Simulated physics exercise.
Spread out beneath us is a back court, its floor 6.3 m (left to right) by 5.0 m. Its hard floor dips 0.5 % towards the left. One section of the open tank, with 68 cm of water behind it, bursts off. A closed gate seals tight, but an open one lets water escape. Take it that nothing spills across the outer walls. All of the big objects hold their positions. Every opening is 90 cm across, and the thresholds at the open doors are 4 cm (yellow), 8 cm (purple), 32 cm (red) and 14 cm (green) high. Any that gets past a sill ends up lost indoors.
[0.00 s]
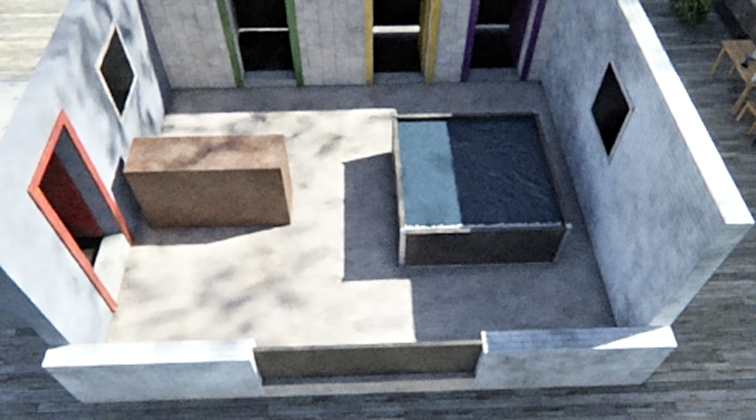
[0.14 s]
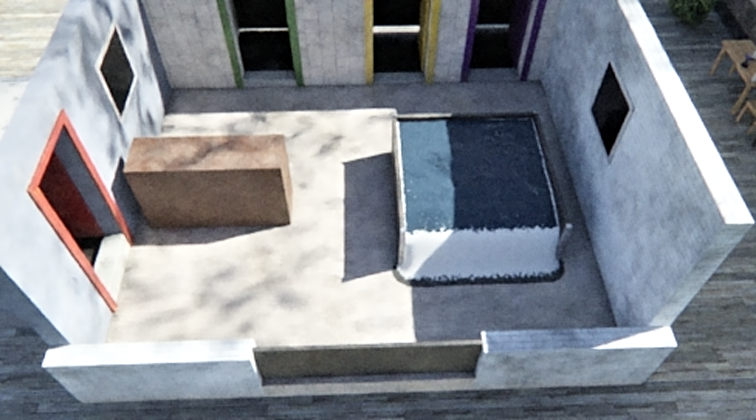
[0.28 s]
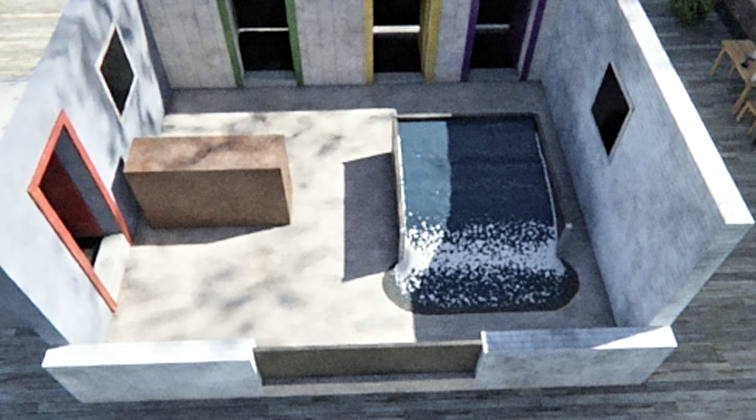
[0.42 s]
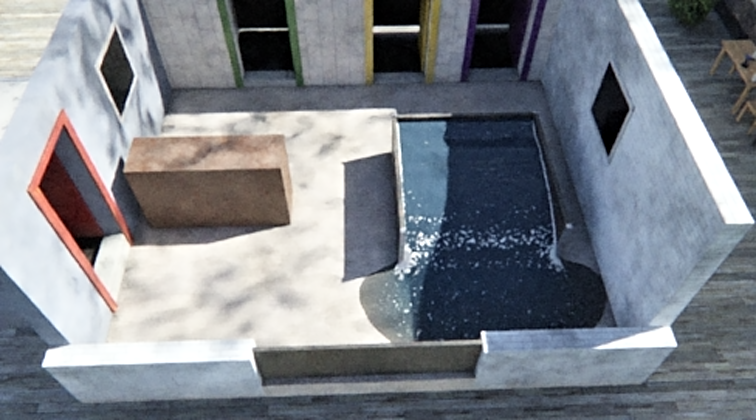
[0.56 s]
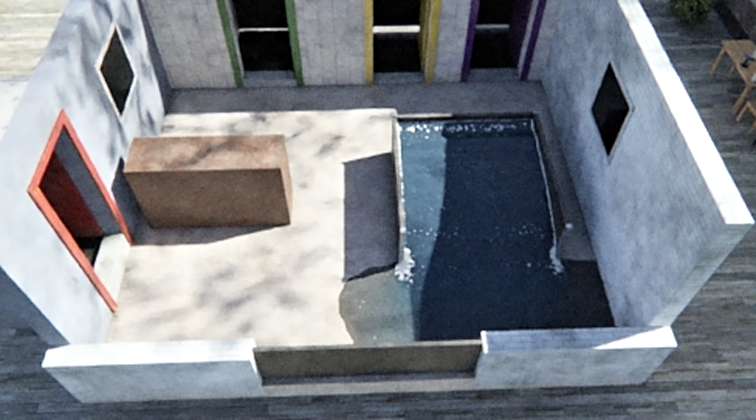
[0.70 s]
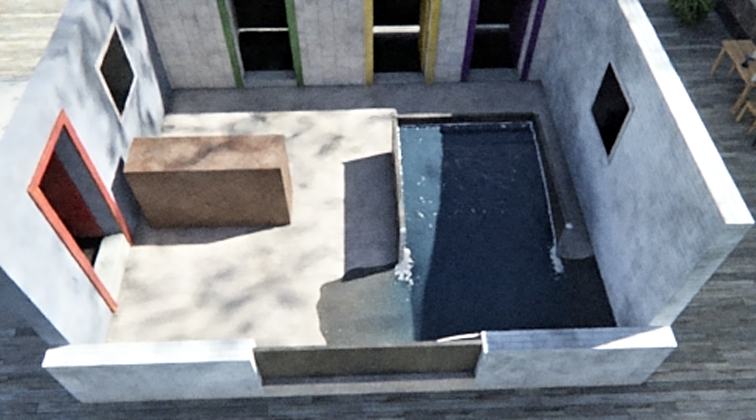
At first, dark water lies still in an open tank on the right of a walled court, across from a brown block. The tank's near side gives way and water pours out in a white, foaming sheet towards the low front wall. It then spreads leftward over the pale floor as the foam thins.
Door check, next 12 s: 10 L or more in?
At the yellow door the amount let in will top the limit, at the purple door the amount let in will top the limit, at the red door the amount let in will fall short of the limit, at the green door the amount let in will fall short of the limit.
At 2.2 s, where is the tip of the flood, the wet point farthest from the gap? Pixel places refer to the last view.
Location: Approx. (99, 372) in the last view.
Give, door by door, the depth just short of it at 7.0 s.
You'd see yellow at 3 cm, purple at 8 cm, red at 17 cm and green at 6 cm.
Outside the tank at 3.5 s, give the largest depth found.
About 36 cm at most.
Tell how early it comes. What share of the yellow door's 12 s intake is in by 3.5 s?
I'd say close to 0 percent.
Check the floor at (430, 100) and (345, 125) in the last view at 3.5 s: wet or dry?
I'd say spared, then spared.
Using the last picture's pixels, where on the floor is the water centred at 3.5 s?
I'd say somewhere around (398, 258).
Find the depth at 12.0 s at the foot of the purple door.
Roughly 6.5 centimetres.
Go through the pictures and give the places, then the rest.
The first picture shows the open tank at (474, 171) is whole and still, 68 cm deep.
In the second picture, the front is at (397, 268), 1.1 m from the gap at (480, 252); 0.4 m2 of floor is under water; 68 cm left at the back of the open tank.
In the third picture, the front is at (394, 296), 1.2 m from the gap at (480, 253); 1.4 m2 of floor is under water; 68 cm left at the back of the open tank.
In the fourth picture, the front is at (376, 317), 1.6 m from the gap at (479, 254); 3.1 m2 of floor is under water; 67 cm left at the back of the open tank.
In the fifth picture, water pours out at (479, 255) and has run 2.0 m, to a hidden place; typically 10 cm deep outside, 60 cm at the open tank's back.
In the sixth picture, water pours out at (479, 255) and has run 2.3 m, to a hidden place; typically 12 cm deep outside, 57 cm at the open tank's back.
After 1.4 s water covers 20 % of the floor and is deepest (56 cm) near (612, 354); yellow door not reached, purple door not reached, red door not reached, green door not reached.
After 2.2 s water covers 40 % of the floor and is deepest (45 cm) near (612, 354); yellow door not reached, purple door not reached, red door 6 cm at the sill, 0 L in, green door not reached.
After 3.5 s water covers 55 % of the floor and is deepest (36 cm) near (534, 87); yellow door not reached, purple door 21 cm at the sill, 34 L in, red door 26 cm at the sill, 0 L in, green door not reached.
After 7.0 s water covers 95 % of the floor and is deepest (20 cm) near (343, 363); yellow door 3 cm at the sill, 0 L in, purple door 8 cm at the sill, 122 L in, red door 17 cm at the sill, 0 L in, green door 6 cm at the sill, 0 L in.
After 12.0 s water covers 95 % of the floor and is deepest (17 cm) near (171, 96); yellow door 9 cm at the sill, 42 L in, purple door 6 cm at the sill, 123 L in, red door 12 cm at the sill, 0 L in, green door 11 cm at the sill, 0 L in.
